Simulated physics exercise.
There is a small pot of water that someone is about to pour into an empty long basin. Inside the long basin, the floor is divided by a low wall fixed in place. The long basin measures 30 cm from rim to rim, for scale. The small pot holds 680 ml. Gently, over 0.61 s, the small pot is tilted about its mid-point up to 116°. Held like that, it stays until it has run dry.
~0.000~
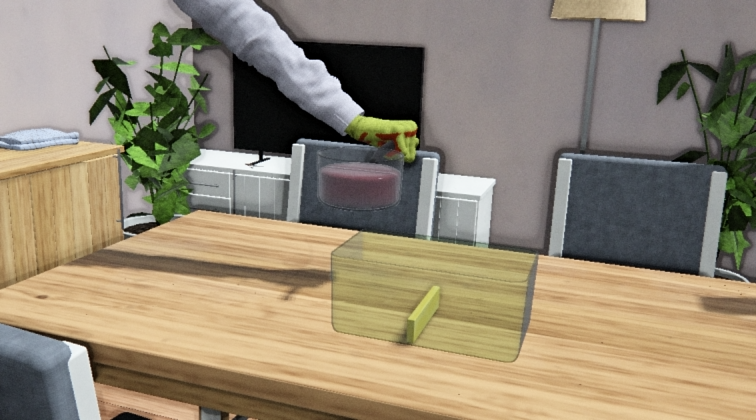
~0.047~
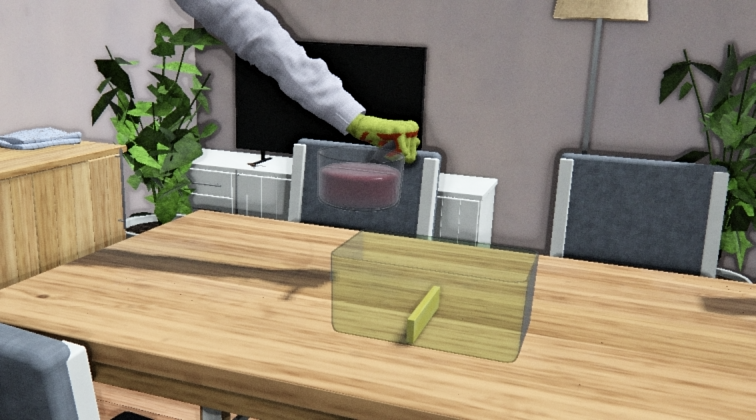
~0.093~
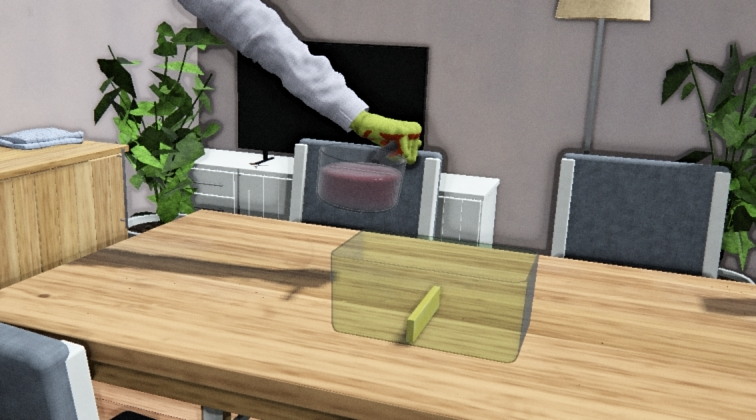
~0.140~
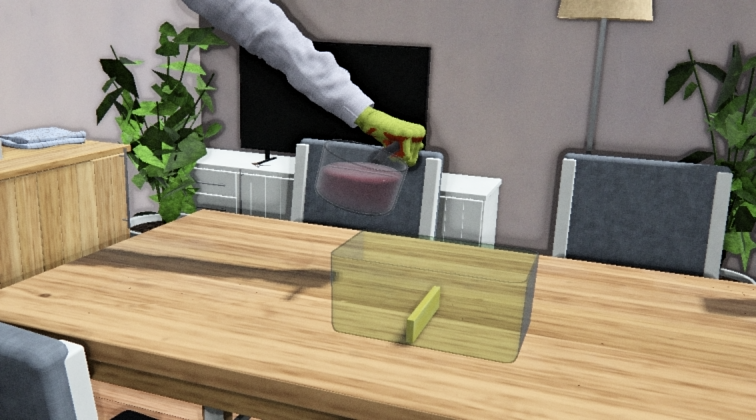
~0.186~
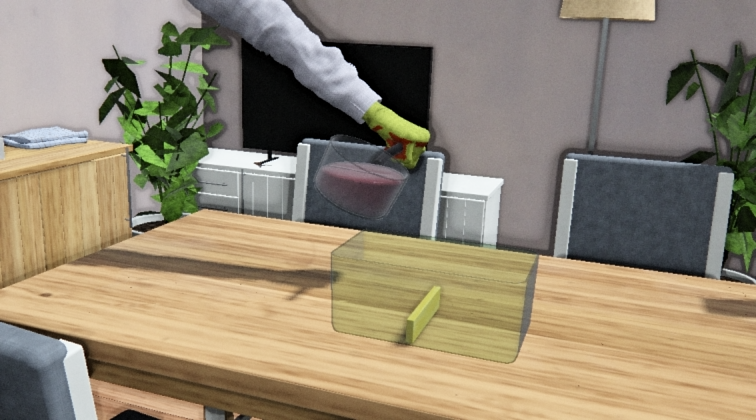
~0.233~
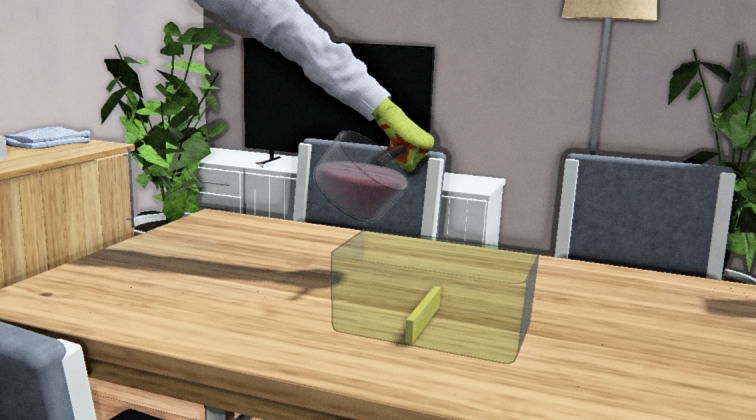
In a room with a wooden table, a gloved hand held a clear container of pinkish liquid above a long see-through yellow basin and slowly tilted it further and further to the right.
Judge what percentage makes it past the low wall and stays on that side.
Some 37 per cent makes it over and stays.
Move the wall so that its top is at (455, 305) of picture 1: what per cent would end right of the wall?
In that case, some 10 percent.
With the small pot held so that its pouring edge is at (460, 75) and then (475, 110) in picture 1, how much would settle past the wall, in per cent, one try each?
Near 75 in a hundred on the first go and near 70 in a hundred on the second.
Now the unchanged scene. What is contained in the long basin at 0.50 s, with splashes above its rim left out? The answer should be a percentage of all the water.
The basin holds roughly 44 in a hundred parts at that moment.
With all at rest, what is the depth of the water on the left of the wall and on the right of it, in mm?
The left side settles near 20 mm and the right side near 10 mm.
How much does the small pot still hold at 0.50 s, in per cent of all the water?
24 %.
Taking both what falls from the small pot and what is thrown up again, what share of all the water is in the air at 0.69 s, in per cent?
Around 4 percent of it is airborne.
After 0.50 s the tilt is 106° and 24 per cent is still to pour, 24 is left of the wall and 20 right of it.
After 0.69 s the tilt is 116° and 3 per cent is still to pour, 59 is left of the wall and 34 right of it.
After 0.89 s the tilt is 116° and 0 per cent is still to pour, 61 is left of the wall and 36 right of it.
After 1.11 s the tilt is 116° and 0 per cent is still to pour, 60 is left of the wall and 37 right of it.
In the end 60 per cent lies left of the wall, 37 right of it and 2 outside.
